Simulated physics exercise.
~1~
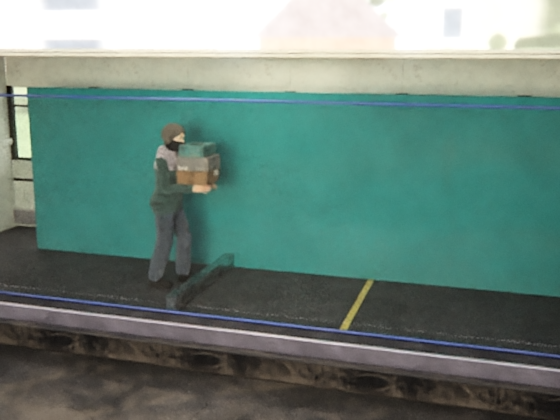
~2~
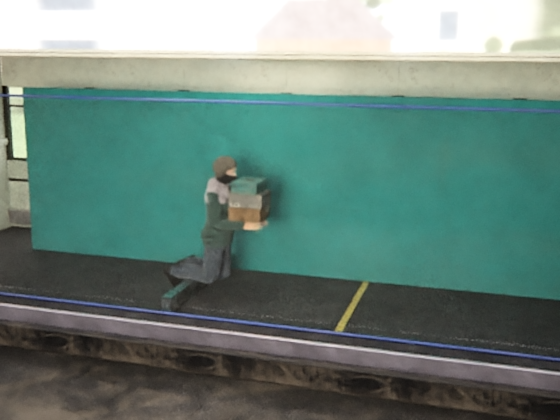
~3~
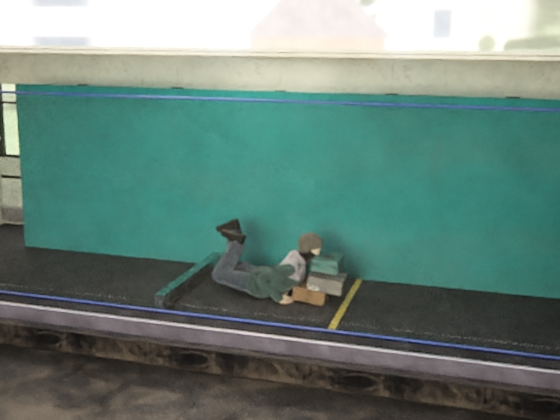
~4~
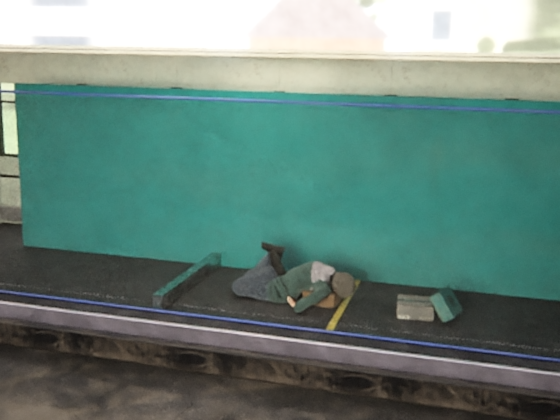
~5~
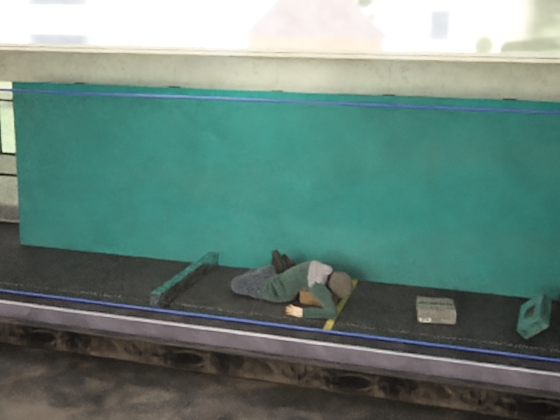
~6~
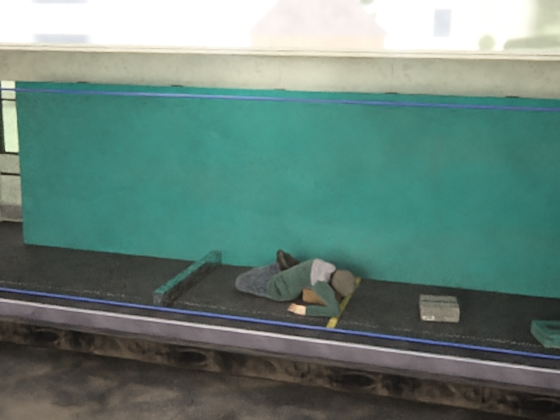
A person carrying a stack of boxes pitched forward over a low rail and fell flat, spilling the load; the grey carton and teal toolbox slid right past the yellow line, while the brown carton stayed short of it beside the person lying curled up.
